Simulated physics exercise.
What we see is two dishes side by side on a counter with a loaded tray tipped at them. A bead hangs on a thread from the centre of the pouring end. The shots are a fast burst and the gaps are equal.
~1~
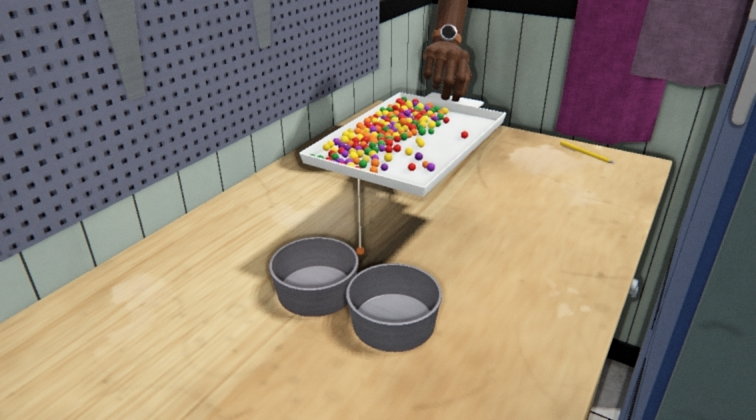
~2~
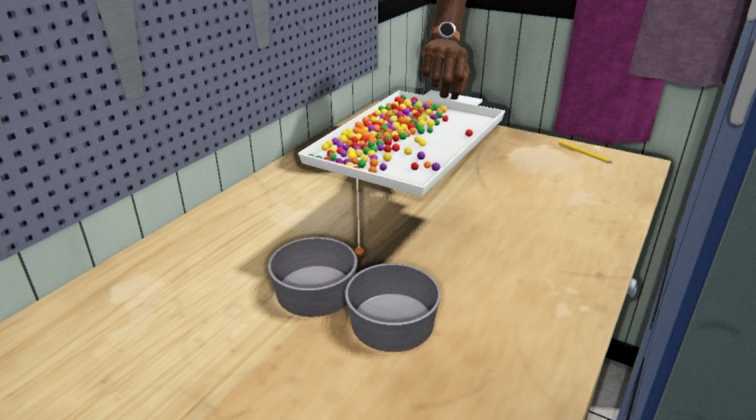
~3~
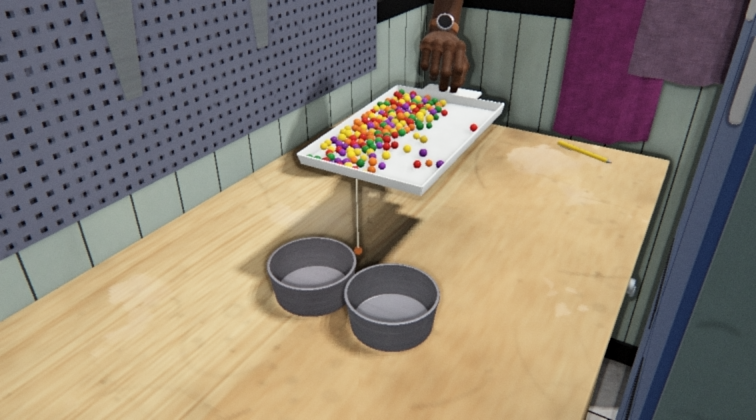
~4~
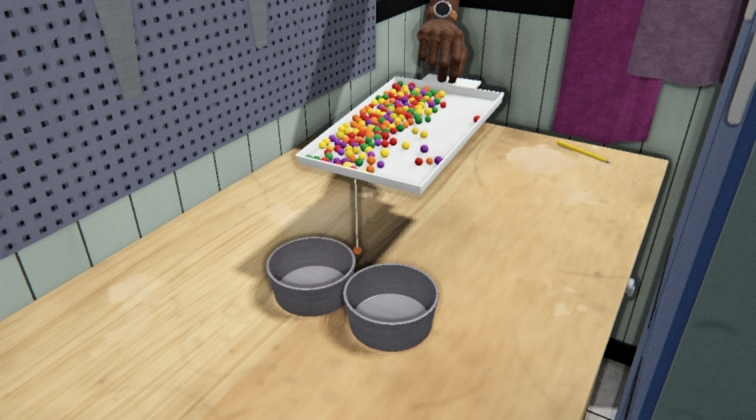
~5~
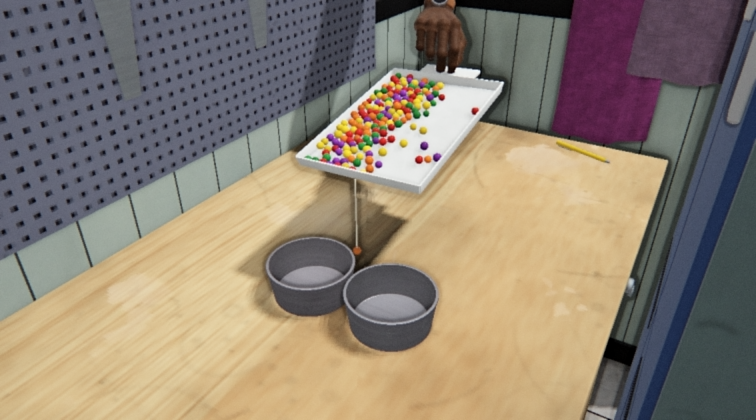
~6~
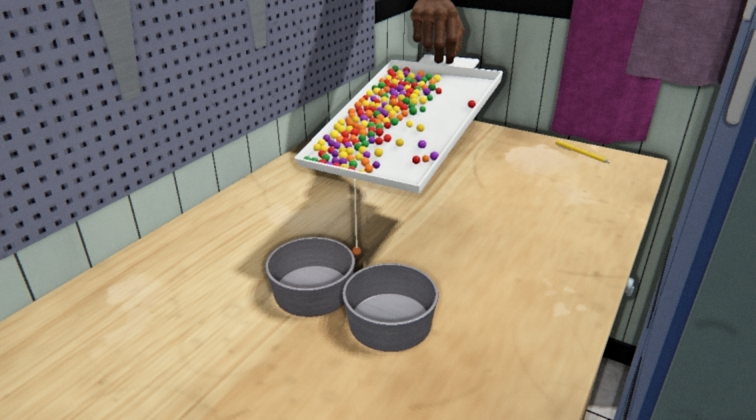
In this clip, a hand holds a white tray of colourful beads above two grey dishes on a wooden counter, gradually raising its far end as the tray tilts slightly more and the beads shift a little.
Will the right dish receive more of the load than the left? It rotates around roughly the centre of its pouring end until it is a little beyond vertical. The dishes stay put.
No, the left dish does.
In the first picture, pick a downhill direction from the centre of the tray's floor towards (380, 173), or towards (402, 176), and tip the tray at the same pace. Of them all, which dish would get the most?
Case one: The dish to the right. Case two: The dish to the right.
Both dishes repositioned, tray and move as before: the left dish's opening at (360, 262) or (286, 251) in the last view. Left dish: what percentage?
Trial 1 around 20 percent, trial 2 around 60 percent.
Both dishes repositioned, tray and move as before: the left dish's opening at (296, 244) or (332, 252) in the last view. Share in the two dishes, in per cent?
Result, in turn: 70 %, 50 %.
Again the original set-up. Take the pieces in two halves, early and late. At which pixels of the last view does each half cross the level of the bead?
Around (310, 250), followed by around (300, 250).
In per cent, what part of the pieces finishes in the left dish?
About 70 in every hundred pieces.
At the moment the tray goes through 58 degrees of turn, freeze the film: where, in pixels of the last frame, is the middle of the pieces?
Centre estimate: (336, 146).
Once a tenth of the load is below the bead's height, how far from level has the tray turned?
The angle is roughly 65° at that point.
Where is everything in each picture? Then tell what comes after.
The first frame shows corners of the pouring end (303, 153) and (424, 186), level; middle of the load (386, 130), round plastic beads; left dish (288, 297); right dish (370, 332); bead on its thread (360, 251).
The second frame shows corners of the pouring end (302, 153) and (422, 186), level; middle of the load (385, 129).
The third frame shows corners of the pouring end (300, 154) and (421, 185), tipped barely, lowest at the left corner; middle of the load (383, 126), just a few on the move.
The fourth frame shows corners of the pouring end (299, 154) and (420, 184), tipped a little, lowest at the left corner; middle of the load (382, 121), just a few on the move.
The fifth frame shows corners of the pouring end (298, 156) and (419, 184), tipped a little, lowest at the left corner; middle of the load (380, 117), about a tenth on the move.
The sixth frame shows corners of the pouring end (298, 157) and (418, 184), tipped a little, lowest at the left corner; middle of the load (377, 115), the larger part on the move; left dish (285, 298); right dish (367, 332).
Just after the last frame, tray tipped steeply; the larger part on the tray; just a few in the left dish; about a tenth in the air.
A moment on, tray tipped right over; about a tenth on the tray; about a tenth in the right dish; roughly two thirds in the left dish; roughly a quarter outside both; about a tenth in the air.
Further on, tray tipped past a quarter turn; about a tenth in the right dish; the larger part in the left dish; roughly a quarter outside both.
When it is over, tray tipped past a quarter turn; about a tenth in the right dish; the larger part in the left dish; roughly a quarter outside both.
